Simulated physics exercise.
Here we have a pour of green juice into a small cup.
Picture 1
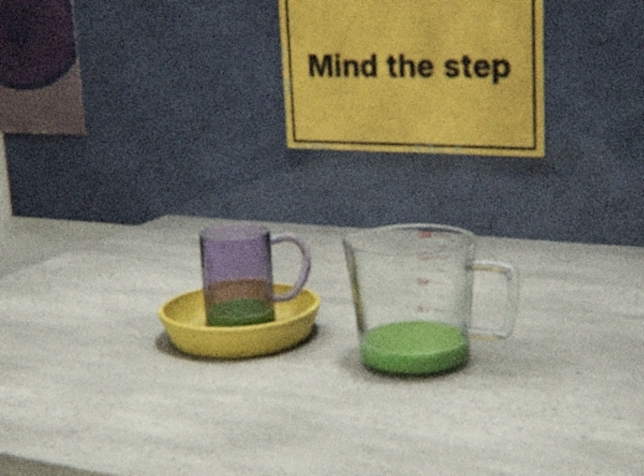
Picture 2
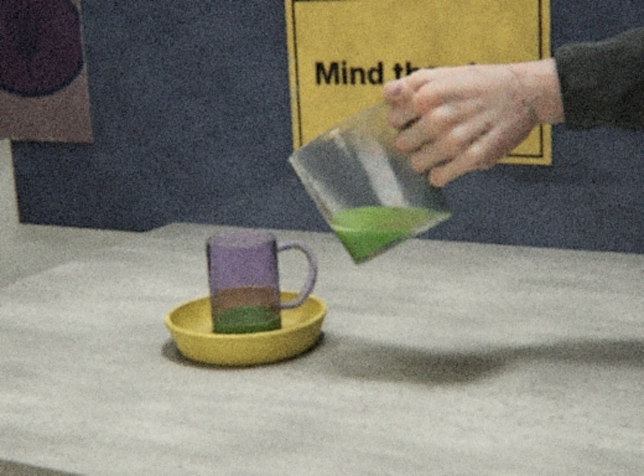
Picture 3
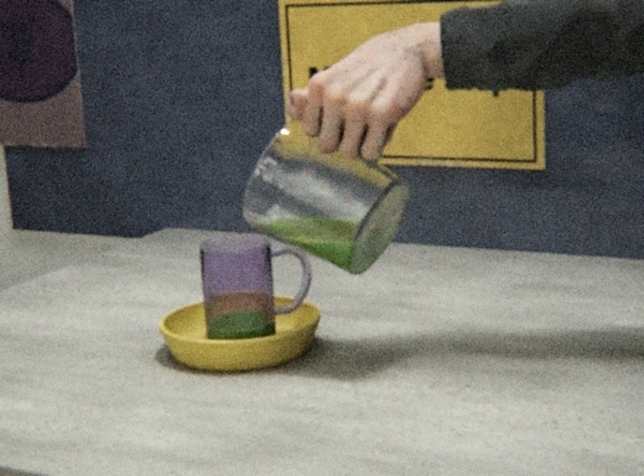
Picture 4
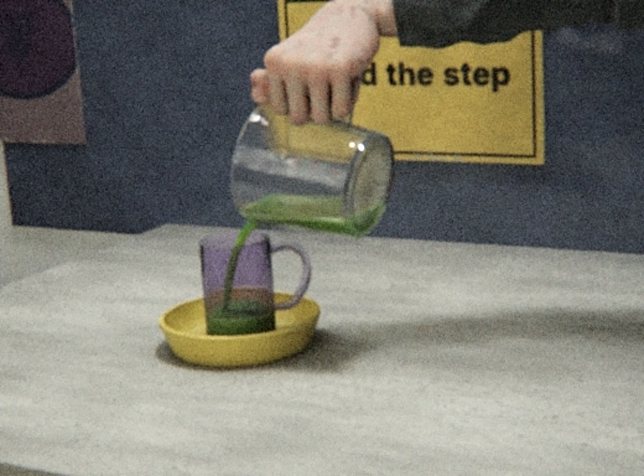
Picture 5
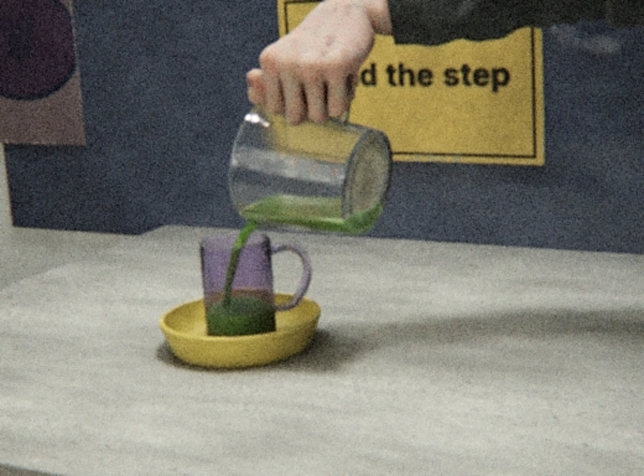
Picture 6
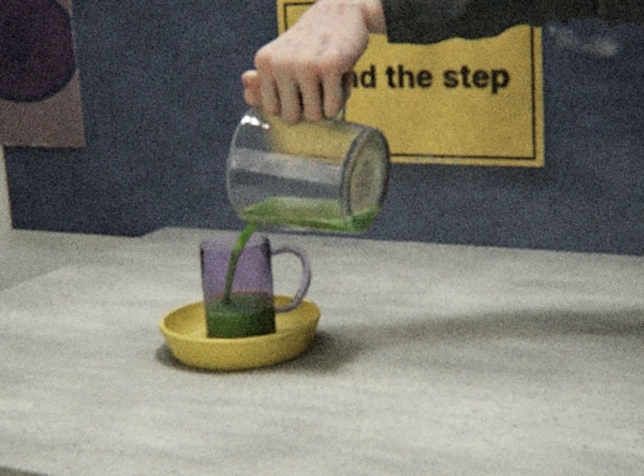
A hand lifted a clear measuring jug of green juice, brought it left over a small purple cup in a yellow saucer, and tilted it so a green stream ran into the cup.
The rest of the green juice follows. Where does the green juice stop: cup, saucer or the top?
In the end it fits in the cup.
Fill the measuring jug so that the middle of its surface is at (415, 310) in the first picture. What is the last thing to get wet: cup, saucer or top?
In that case: Reaches the saucer.
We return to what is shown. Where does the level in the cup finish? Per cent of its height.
I make it 55 per cent.
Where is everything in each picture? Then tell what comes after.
The first picture shows both stand on the top; measuring jug (413, 297) nearly empty; cup (238, 277) nearly empty; saucer (198, 333) dry.
The second picture shows the hand lifts the measuring jug; measuring jug (372, 182) tipped 30° with all of its load; cup nearly empty, surface at (246, 316).
In the third picture, the measuring jug is brought over; measuring jug (327, 197) tipped 65° with all of its load; cup (238, 290) nearly empty.
In the fourth picture, a stream runs into the cup; measuring jug (313, 171) tipped 80° with about three quarters of its load; cup about a quarter full, surface at (240, 311).
In the fifth picture, a stream runs into the cup; measuring jug (311, 171) tipped 80° with about two thirds of its load; cup (238, 286) about a quarter full.
In the sixth picture, a stream runs into the cup; measuring jug (310, 171) tipped 80° with about two thirds of its load; cup about a third full, surface at (239, 306); saucer (199, 345) dry.
Soon after, the cup is about half full; the saucer is dry.
In the end, the cup is about half full; the saucer is dry.
